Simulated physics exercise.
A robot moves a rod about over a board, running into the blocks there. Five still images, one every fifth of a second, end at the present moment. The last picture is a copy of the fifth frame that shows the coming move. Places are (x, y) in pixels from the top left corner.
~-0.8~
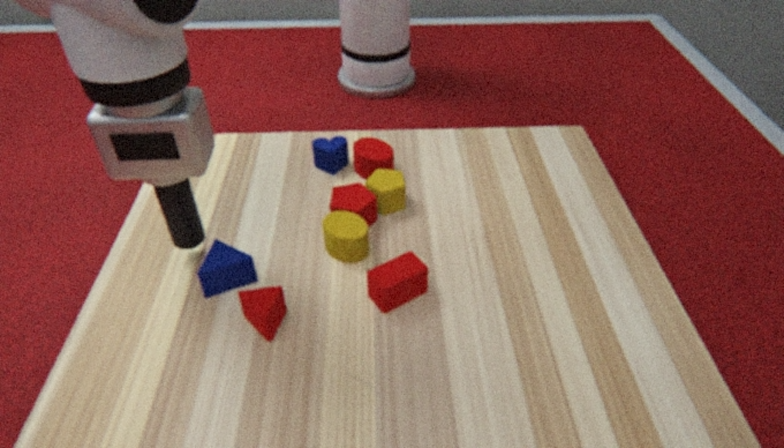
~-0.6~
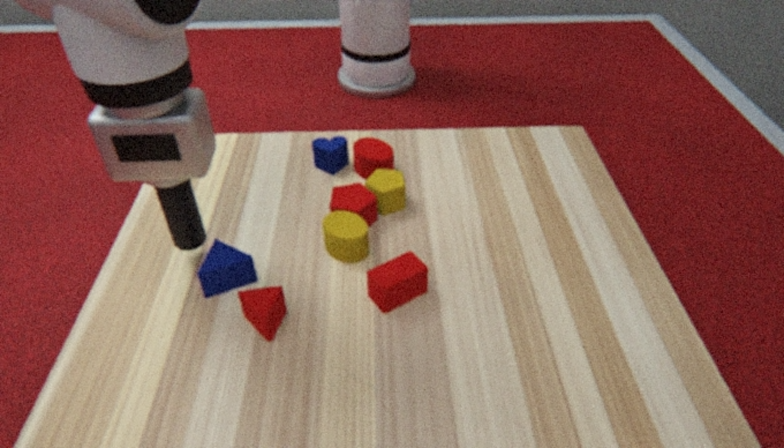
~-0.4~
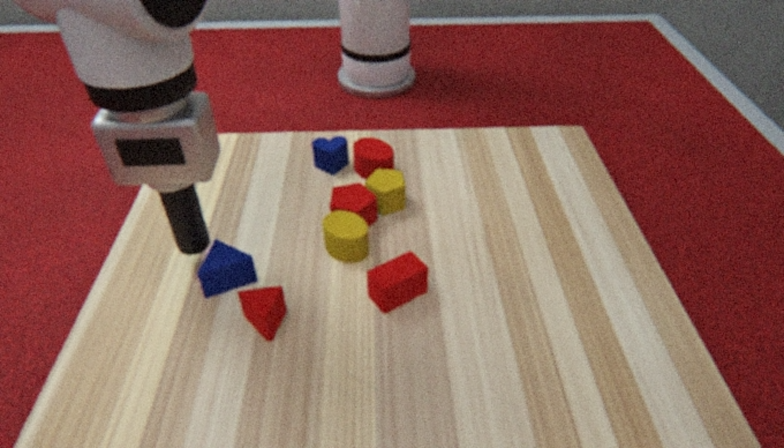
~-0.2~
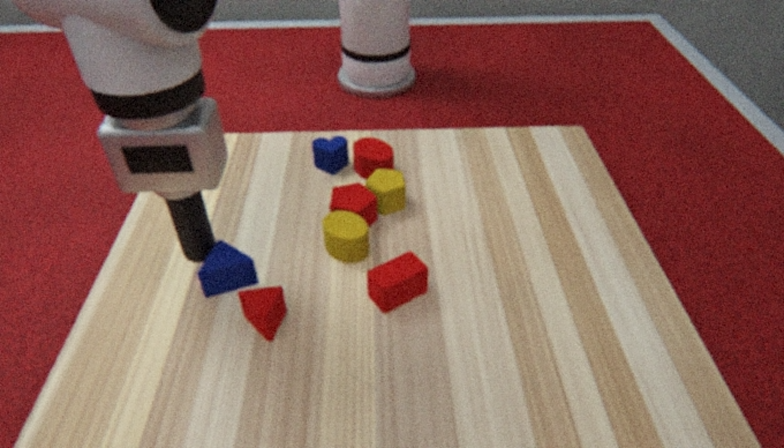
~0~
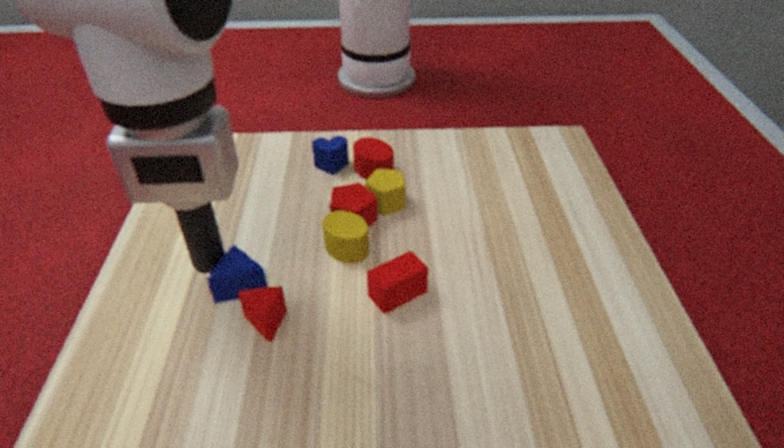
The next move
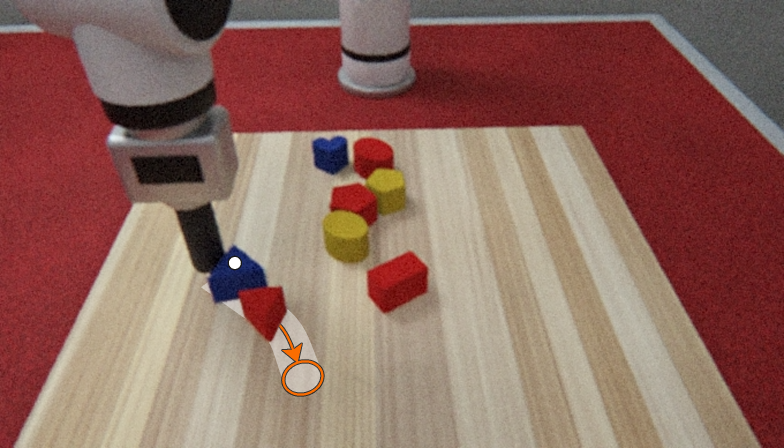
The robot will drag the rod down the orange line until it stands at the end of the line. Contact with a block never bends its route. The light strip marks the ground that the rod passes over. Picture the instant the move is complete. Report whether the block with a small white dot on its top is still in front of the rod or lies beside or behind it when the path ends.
Gone from the front.
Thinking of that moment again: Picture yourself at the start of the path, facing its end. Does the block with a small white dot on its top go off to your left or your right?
Left side.
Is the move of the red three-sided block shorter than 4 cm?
No, I don't think so.
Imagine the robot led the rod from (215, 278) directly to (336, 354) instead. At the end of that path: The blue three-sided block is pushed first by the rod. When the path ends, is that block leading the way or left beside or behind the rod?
It stays ahead.
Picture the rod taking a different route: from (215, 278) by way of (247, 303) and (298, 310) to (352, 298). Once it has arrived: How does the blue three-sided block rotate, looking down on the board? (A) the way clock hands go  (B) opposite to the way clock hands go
Choice A: The way clock hands go.
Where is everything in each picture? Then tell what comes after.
Lower end of the rod at (190, 240), tops of blocks, blue three-sided block at (222, 256), red three-sided block at (261, 297), in the first frame.
Rod at (191, 242), blocks as before, in the second frame.
Rod at (195, 246), blocks as before, in the third frame.
Rod at (201, 253), blocks as before, in the fourth frame.
Rod at (210, 264), blue three-sided block at (235, 263), red three-sided block at (261, 297), in the fifth frame.
The drawn path runs from (215, 278) through (250, 302) and (285, 332) to (303, 378); the dot is on the blue three-sided block.
On the path given first. One third of the way, rod at (247, 289); blue three-sided block at (277, 285); red three-sided block at (272, 309).
Two thirds of the way, rod at (282, 319); blue three-sided block at (319, 310); red three-sided block at (300, 339).
At the end, rod at (300, 364); blue three-sided block at (334, 320), turned 30° anticlockwise; red three-sided block at (326, 372), turned 40° anticlockwise.
